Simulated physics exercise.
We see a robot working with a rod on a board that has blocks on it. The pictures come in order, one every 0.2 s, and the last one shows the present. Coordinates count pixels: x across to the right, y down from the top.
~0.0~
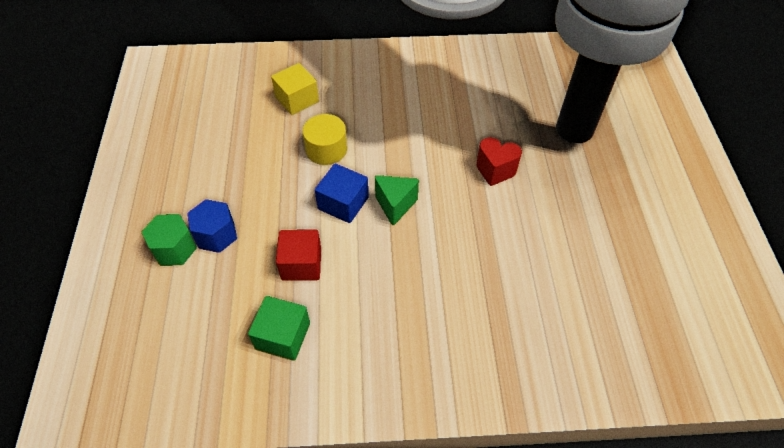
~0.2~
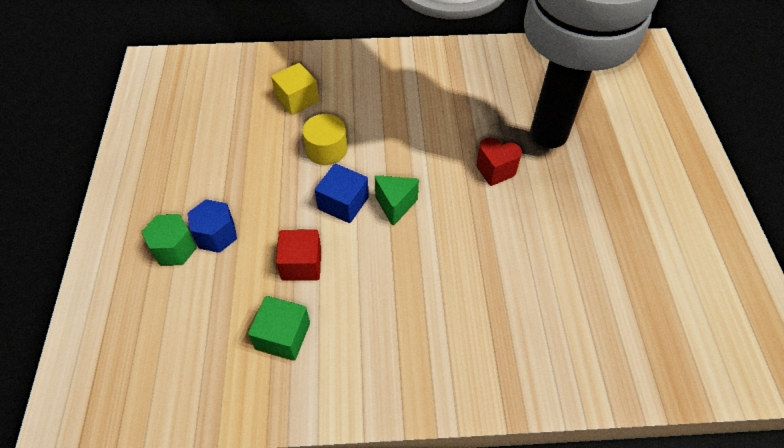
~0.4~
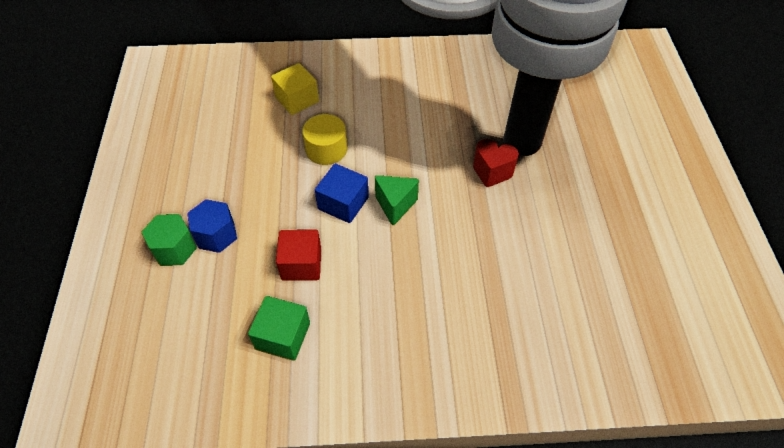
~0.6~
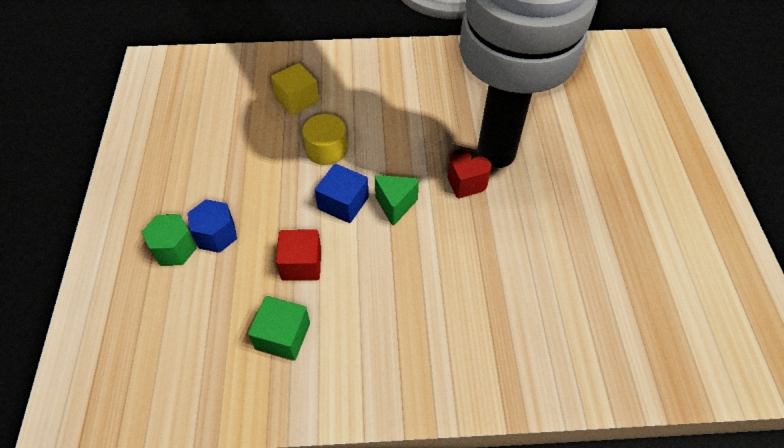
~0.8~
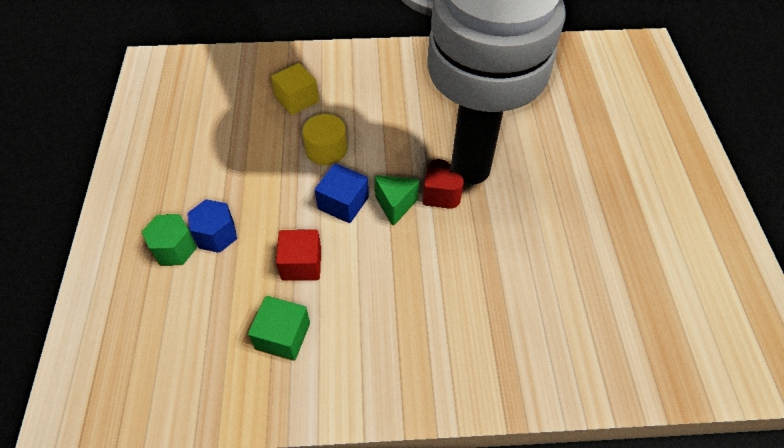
On a wooden board scattered with colored blocks, a robot's black rod moved left to the red heart and pushed it left and slightly toward the viewer, up close beside the green triangular block.
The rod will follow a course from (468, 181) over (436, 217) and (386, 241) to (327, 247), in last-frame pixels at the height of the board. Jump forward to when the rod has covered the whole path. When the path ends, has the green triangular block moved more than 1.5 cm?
Yes, I think so.
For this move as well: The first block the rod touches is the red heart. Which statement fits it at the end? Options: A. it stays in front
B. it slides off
It's A.
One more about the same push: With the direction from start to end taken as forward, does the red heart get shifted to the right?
My answer is yes.
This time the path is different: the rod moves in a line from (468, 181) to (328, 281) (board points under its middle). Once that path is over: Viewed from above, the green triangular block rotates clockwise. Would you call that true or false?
That statement is accurate.
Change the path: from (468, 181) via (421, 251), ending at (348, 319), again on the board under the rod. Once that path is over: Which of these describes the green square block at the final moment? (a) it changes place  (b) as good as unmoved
My answer is option b.
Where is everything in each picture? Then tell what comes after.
The first frame shows lower end of the rod (574, 131), tops of blocks, red square block (297, 246), blue square block (341, 183), green triangular block (396, 187), red heart (500, 151).
The second frame shows rod (548, 136), blocks as before.
The third frame shows rod (522, 143), red heart (497, 152).
The fourth frame shows rod (496, 155), red heart (469, 164).
The fifth frame shows rod (470, 171), red square block (297, 246), blue square block (341, 183), green triangular block (396, 187), red heart (442, 175).
What follows on the original path. One third of the way, rod (437, 207); blue square block (336, 181), turned 15° anticlockwise; green triangular block (377, 186), turned 10° clockwise; red heart (401, 202), turned 40° clockwise.
Two thirds of the way, rod (386, 231); blue square block (335, 181), turned 20° anticlockwise; green triangular block (370, 185), turned 35° clockwise; red heart (347, 217), turned 60° clockwise.
At the end, rod (326, 237); red square block (281, 246), turned 55° anticlockwise; blue square block (335, 181), turned 20° anticlockwise; green triangular block (370, 185), turned 35° clockwise; red heart (298, 209), turned 75° clockwise.
